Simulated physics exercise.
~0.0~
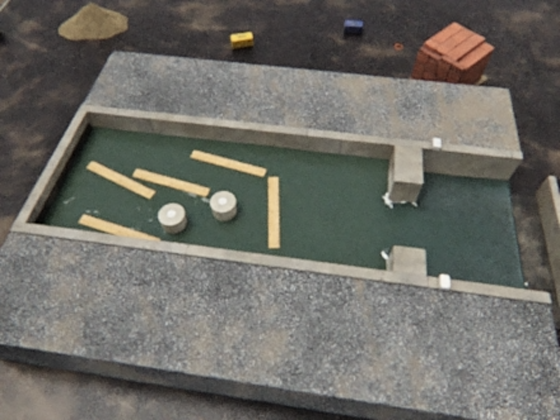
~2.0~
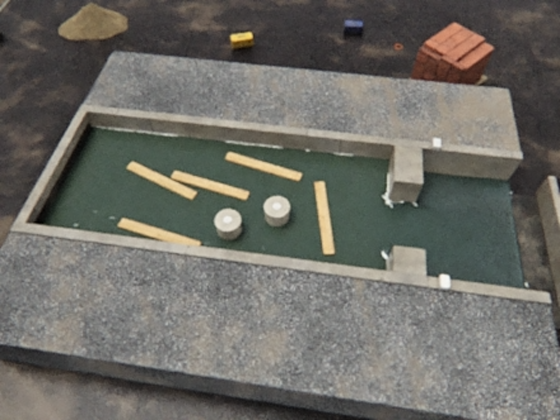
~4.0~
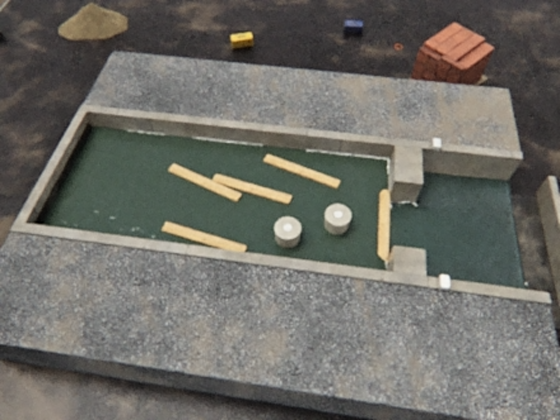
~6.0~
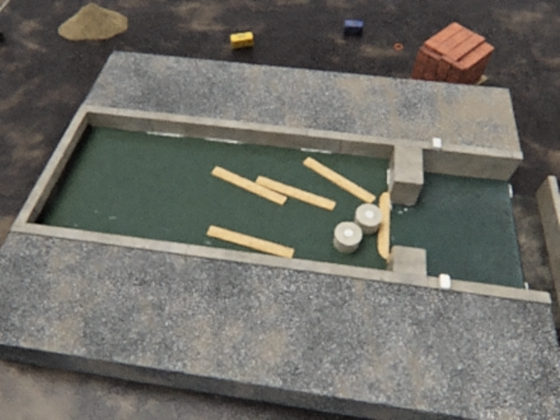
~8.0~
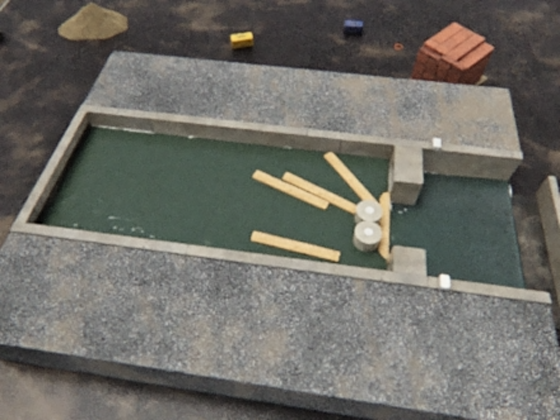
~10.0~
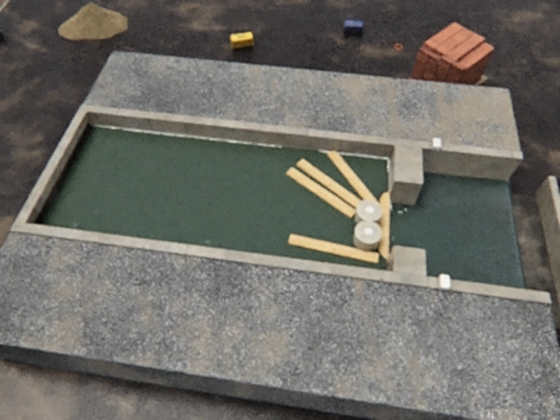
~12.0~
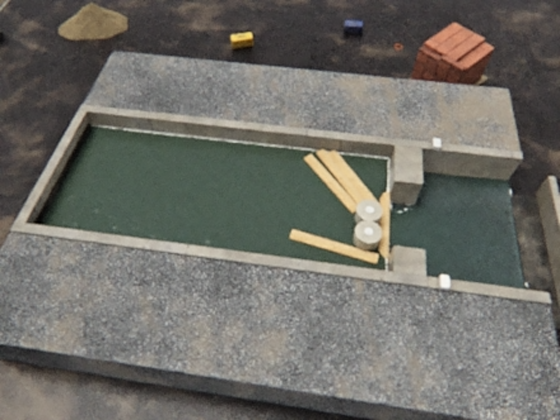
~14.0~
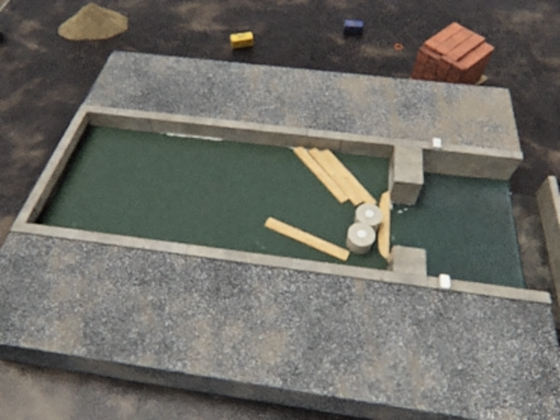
At the start, five wooden planks and two round white tubs float in the left half of a green channel between grey banks. They all drift right, with the upright plank leading toward a narrow gap between two concrete blocks. That plank reaches the gap and lodges across it, and the two tubs come up against it. The remaining planks close in behind, the upper ones slanting together like a fan. At the end, the lower plank and the fanned ones swing slightly back left, and everything stays held before the gap, with nothing through.
